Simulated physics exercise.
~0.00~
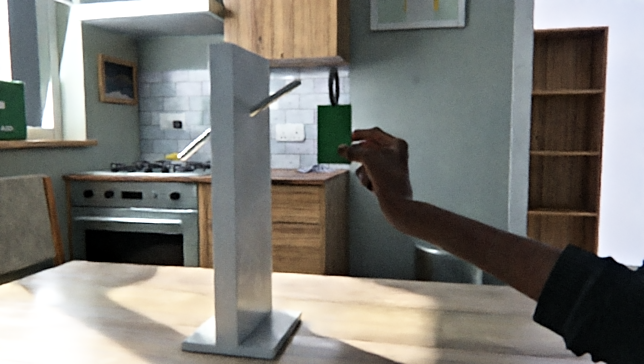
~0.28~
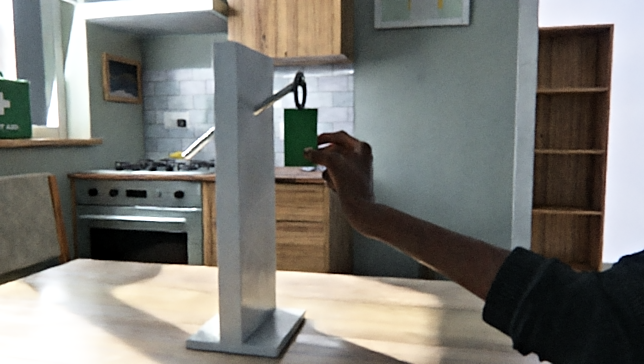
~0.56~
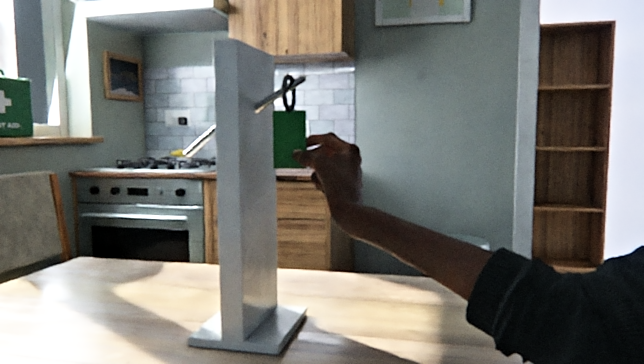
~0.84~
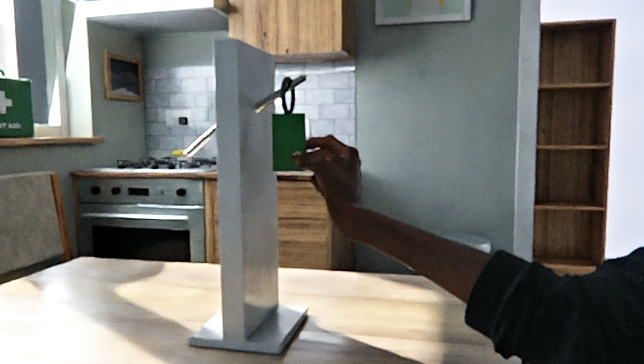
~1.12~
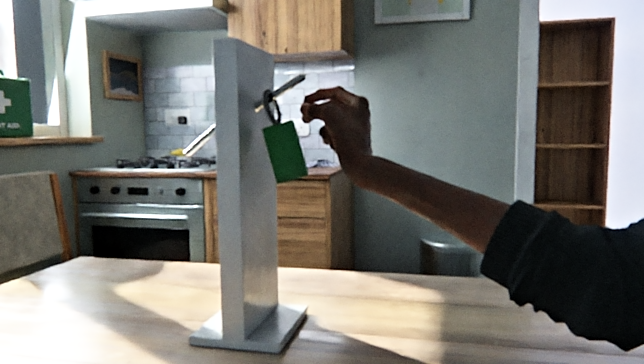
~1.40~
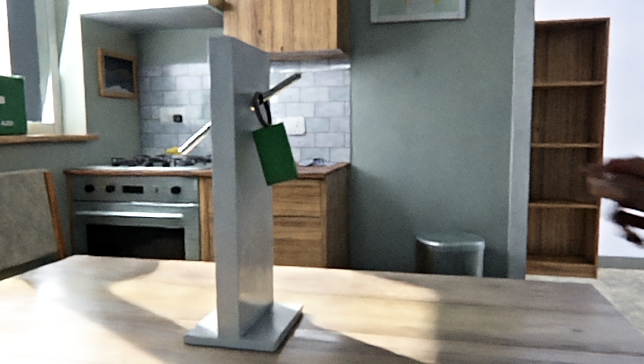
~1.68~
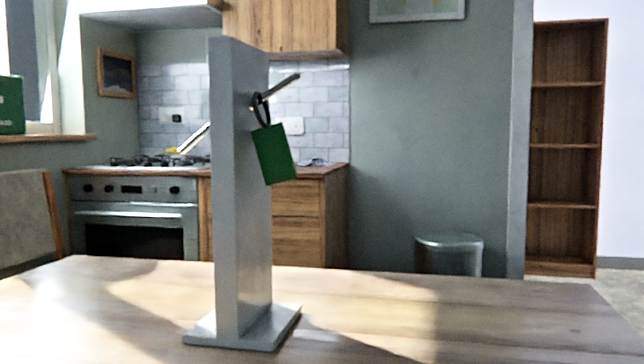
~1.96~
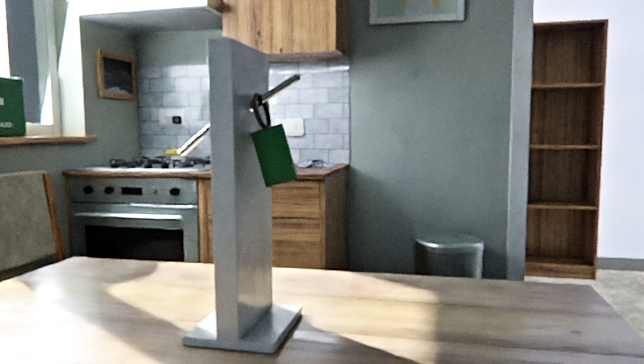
A hand moved a green tag with a dark ring leftward onto the slanted peg of a grey stand on a kitchen table, then let go and drew away to the right, leaving the tag hanging there, slightly tilted and still.
